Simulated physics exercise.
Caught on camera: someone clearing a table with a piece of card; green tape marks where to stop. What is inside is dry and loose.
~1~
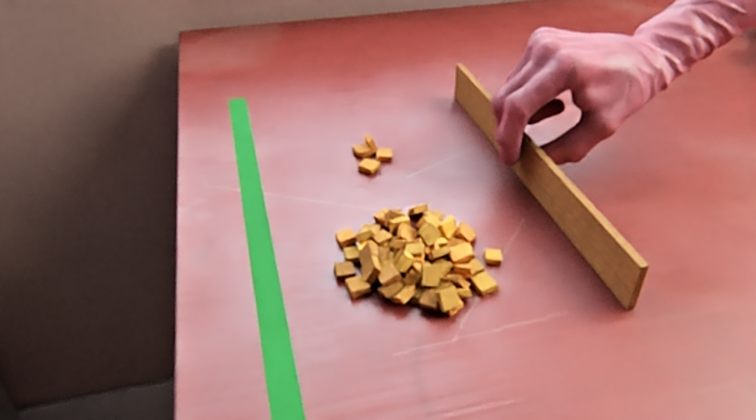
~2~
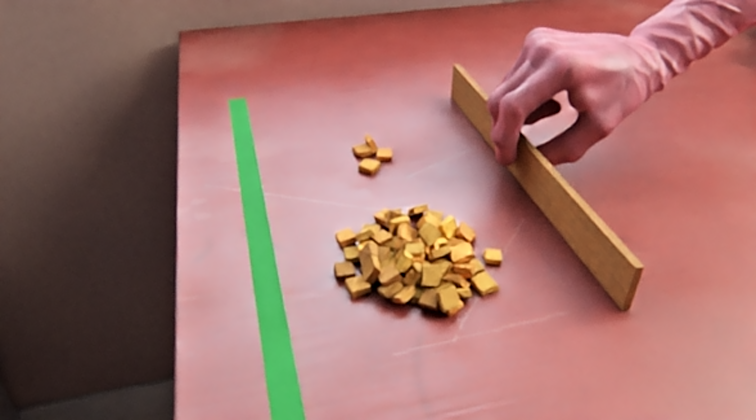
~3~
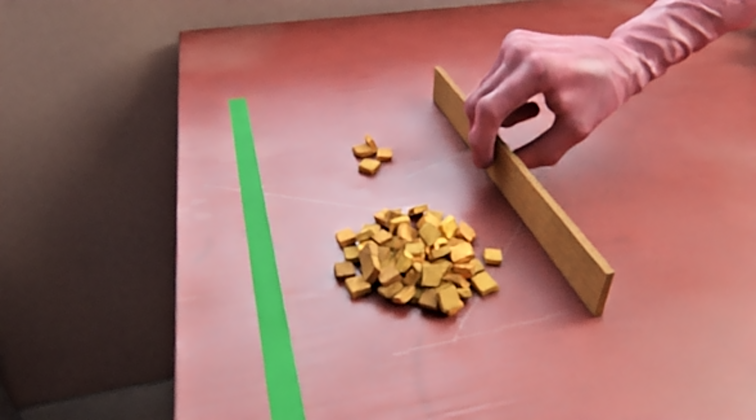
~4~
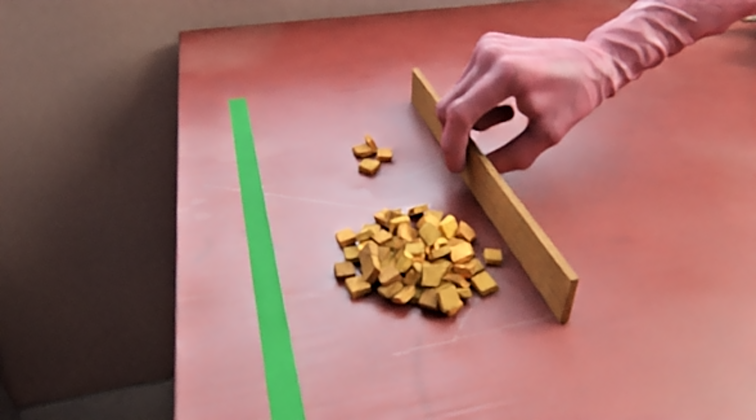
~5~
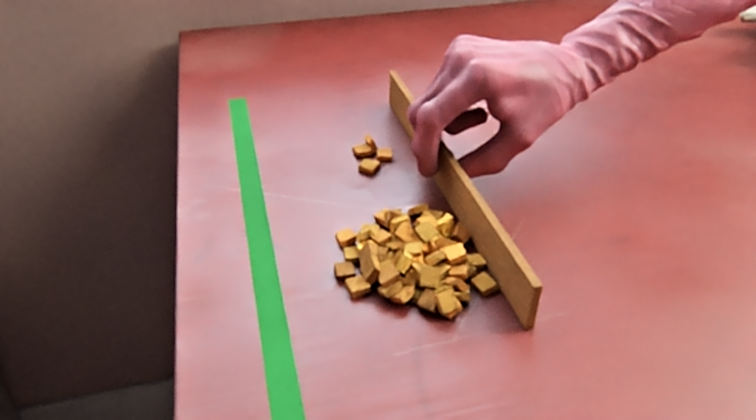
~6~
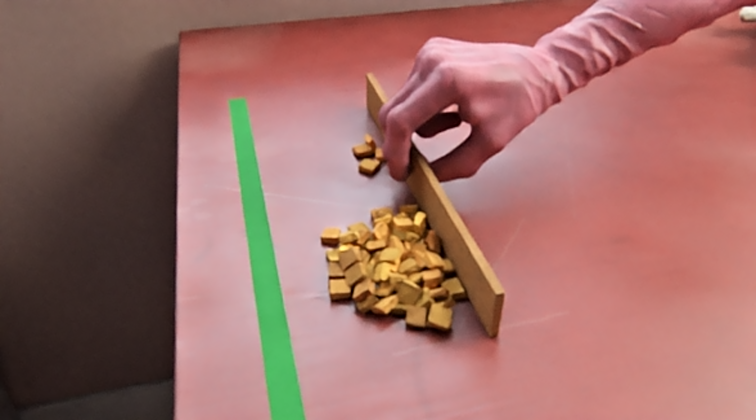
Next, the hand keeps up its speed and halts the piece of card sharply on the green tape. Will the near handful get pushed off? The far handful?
In order: The near handful has some fall off. The far handful has none fall off.
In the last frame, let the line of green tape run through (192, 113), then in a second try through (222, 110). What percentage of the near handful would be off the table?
The first line leaves 100 in a hundred off the table, the second 60 in a hundred.
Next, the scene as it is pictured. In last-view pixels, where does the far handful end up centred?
Around (227, 172).
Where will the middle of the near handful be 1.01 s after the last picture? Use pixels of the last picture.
(210, 296), roughly.
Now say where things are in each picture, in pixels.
In the first picture, piece of card near (620, 265), at rest; green tape near (238, 108), about a palm's width from the edge; edge at (175, 229); near handful near (414, 256), many cereal squares; far handful near (363, 151), a few cereal squares.
In the second picture, piece of card near (615, 266); far handful near (363, 151).
In the third picture, piece of card near (588, 271); near handful near (414, 256).
In the fourth picture, piece of card near (554, 277); far handful near (363, 151).
In the fifth picture, piece of card near (520, 284); near handful near (412, 256), only a few pushed along.
In the sixth picture, piece of card near (484, 290); green tape near (238, 108); edge at (175, 229); near handful near (402, 252), all but a few pushed along; far handful near (363, 151).
Then, 0.50 s on from there, piece of card still moving, near (325, 167); near handful all on the table, its front near (235, 292); far handful all on the table, its front near (291, 158).
Then, 1.01 s on from there, piece of card stopped at the green tape; near handful near a quarter over the edge; far handful all on the table, its front near (214, 169).
Then, 1.29 s on from there, piece of card stopped at the green tape; near handful near a third over the edge; far handful all on the table, its front near (214, 169).
In the end, piece of card stopped at the green tape; near handful near a third over the edge; far handful all on the table, its front near (214, 169).
